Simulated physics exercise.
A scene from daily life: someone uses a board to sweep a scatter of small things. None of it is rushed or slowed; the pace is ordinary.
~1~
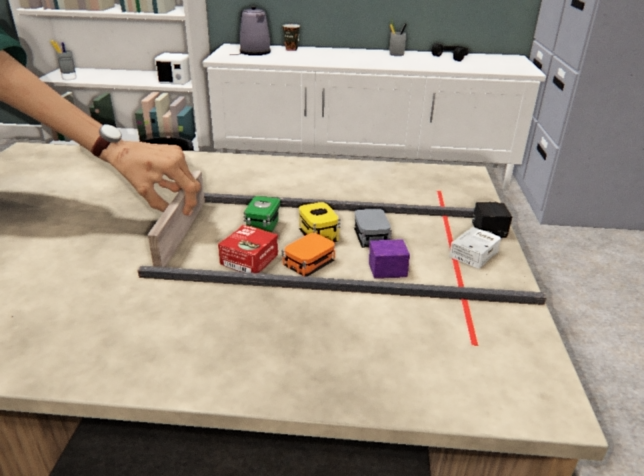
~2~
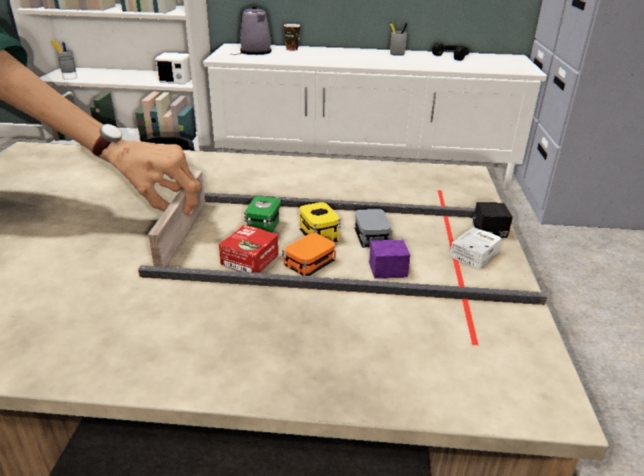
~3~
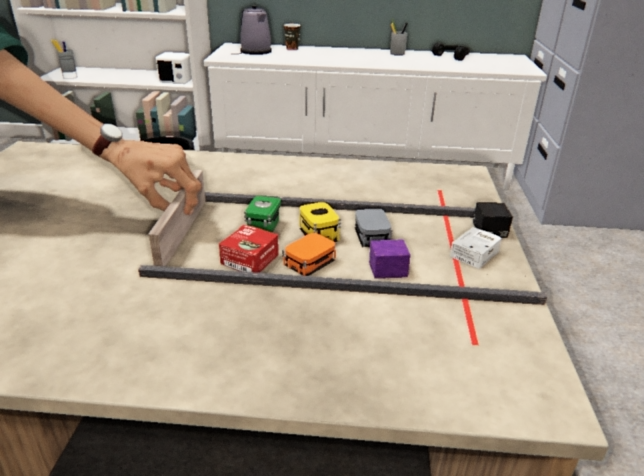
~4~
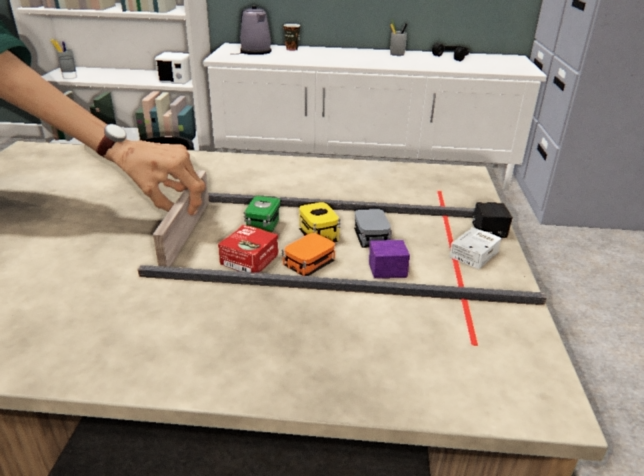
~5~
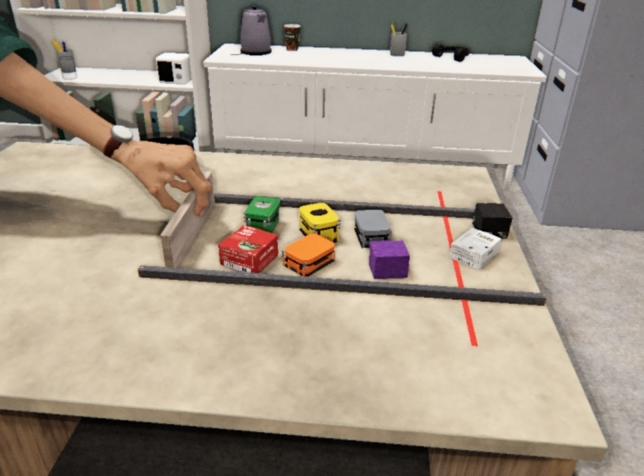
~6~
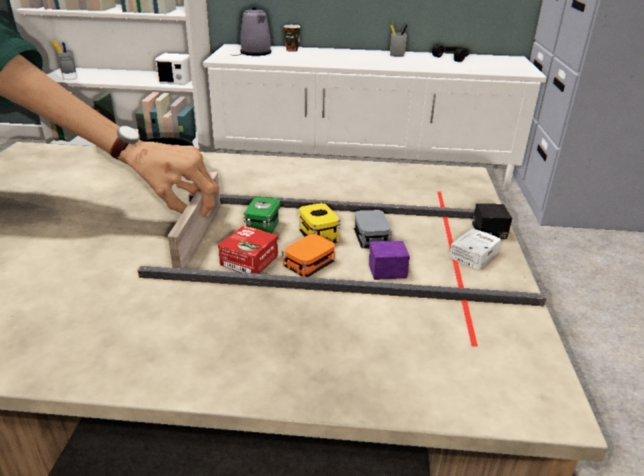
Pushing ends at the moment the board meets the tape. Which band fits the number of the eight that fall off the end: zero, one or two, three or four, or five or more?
The band is three or four.
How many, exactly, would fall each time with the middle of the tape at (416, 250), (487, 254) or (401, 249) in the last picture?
Try 1: 0; try 2: 6; try 3: 0.
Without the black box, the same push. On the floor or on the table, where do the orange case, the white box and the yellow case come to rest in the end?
Well, the orange case is still there, the white box winds up down, and the yellow case is still there.
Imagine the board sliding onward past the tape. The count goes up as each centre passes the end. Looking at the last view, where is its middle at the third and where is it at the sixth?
I'd say close to (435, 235), and after that close to (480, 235).
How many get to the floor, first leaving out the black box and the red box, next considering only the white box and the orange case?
First 2, then 2.
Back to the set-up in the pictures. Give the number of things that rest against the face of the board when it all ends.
2 in contact.
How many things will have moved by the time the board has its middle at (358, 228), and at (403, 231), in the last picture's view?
At the first place 6, at the second 8.
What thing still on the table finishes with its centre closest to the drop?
Answer: The orange case.
A little later, none off yet; black box at rest near (492, 221); white box at rest near (475, 249); purple block at rest near (389, 260).
Next, none off yet; black box at rest near (492, 221); white box at rest near (475, 249); purple block shifted about its own width near (437, 264).
Later still, none off yet; black box shifted a little near (502, 220); white box shifted about its own width near (516, 253); purple block shifted well along near (509, 270).
When it is over, the number that fall off is three or four; down, grey case, purple block, white box and black box.
